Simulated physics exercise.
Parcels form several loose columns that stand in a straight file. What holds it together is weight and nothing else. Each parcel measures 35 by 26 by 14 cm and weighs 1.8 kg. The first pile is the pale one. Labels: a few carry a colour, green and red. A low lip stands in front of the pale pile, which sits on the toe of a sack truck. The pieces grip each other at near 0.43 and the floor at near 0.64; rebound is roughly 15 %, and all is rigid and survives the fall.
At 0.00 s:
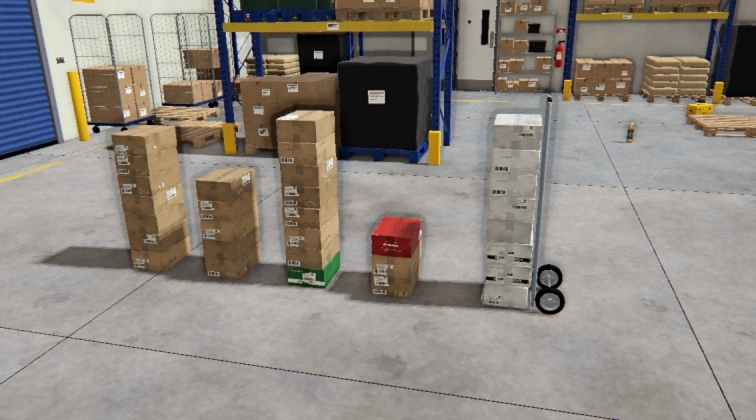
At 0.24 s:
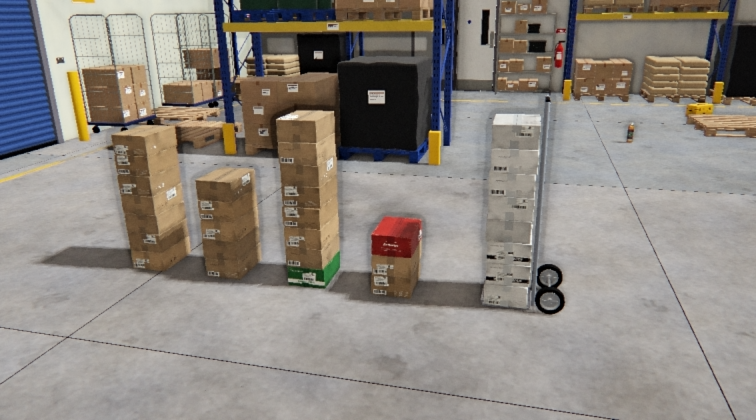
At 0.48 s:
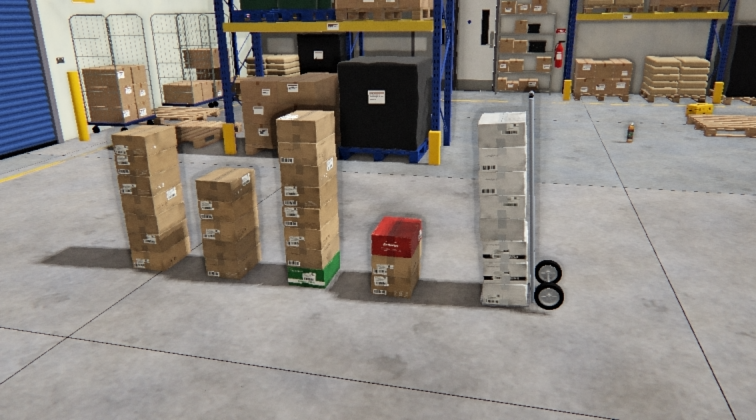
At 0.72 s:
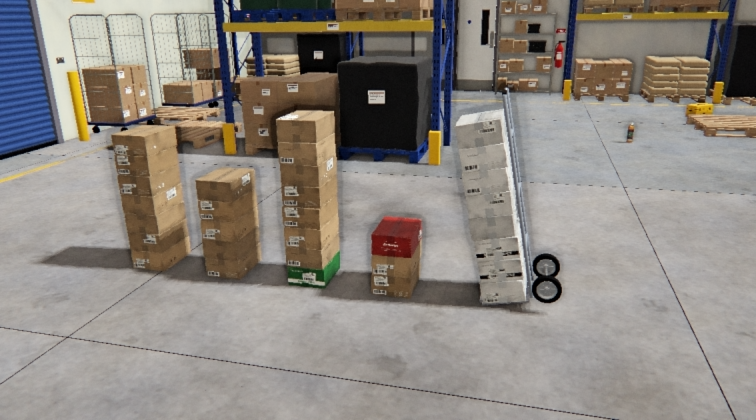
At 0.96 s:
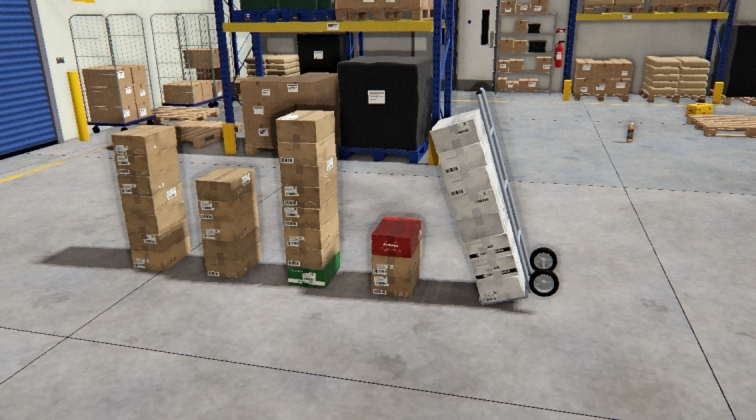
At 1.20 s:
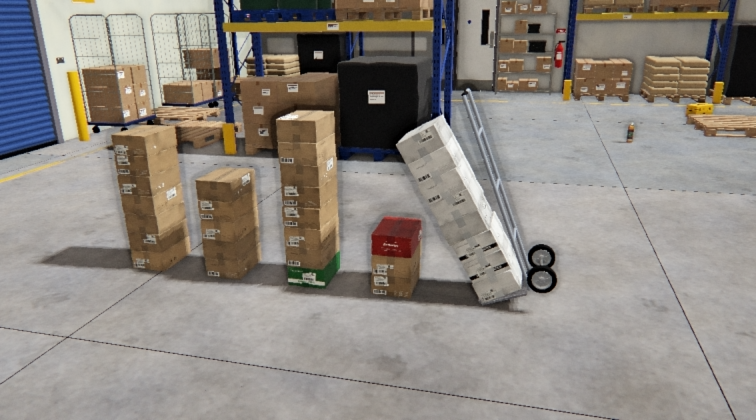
To begin with, a tall white stack of boxes stands upright on a hand truck, to the right of four brown stacks, one with a red box and one with a green box. The truck then tilts left, and the white stack leans increasingly left, its top separating from the frame, while the brown stacks stay still.
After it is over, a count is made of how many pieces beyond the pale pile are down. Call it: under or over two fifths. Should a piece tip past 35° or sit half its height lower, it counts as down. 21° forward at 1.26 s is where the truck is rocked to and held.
Under.
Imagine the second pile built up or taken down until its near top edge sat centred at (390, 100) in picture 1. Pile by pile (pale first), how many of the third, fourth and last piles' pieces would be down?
Pile by pile that makes third 7, fourth 4, last 6.
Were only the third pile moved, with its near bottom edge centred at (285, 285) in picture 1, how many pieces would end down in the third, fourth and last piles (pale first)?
Then, pile by pile: Third 0, fourth 0, last 0.
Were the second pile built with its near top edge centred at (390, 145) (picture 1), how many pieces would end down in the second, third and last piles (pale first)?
Pile by pile that makes second 6, third 8, last 7.
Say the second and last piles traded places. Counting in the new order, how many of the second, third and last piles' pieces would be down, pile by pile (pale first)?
After the swap, the second pile would have 6 down, the third 8 and the last 0.
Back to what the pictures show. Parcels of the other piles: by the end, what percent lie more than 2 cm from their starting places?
15 percent of them have shifted.
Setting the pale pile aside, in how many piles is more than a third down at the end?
Total count: 0.
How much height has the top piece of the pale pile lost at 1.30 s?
15 cm.
After 1.30 s, 8 of the pale pile down; none of the 23 other parcels down.
After 1.46 s, 8 of the pale pile down; none of the 23 other parcels down, 1 disturbed; red parcel shifted 15 mm.
After 1.76 s, 8 of the pale pile down; none of the 23 other parcels down, 4 disturbed; red parcel shifted 7 cm.
At rest (2.8 s), 7 of the pale pile down; none of the 23 other parcels down, 4 disturbed; red parcel shifted 7 cm; green parcel unmoved. That is 0 per cent. As the last picture would show them, middles, red parcel near (387, 235), green parcel near (315, 267).
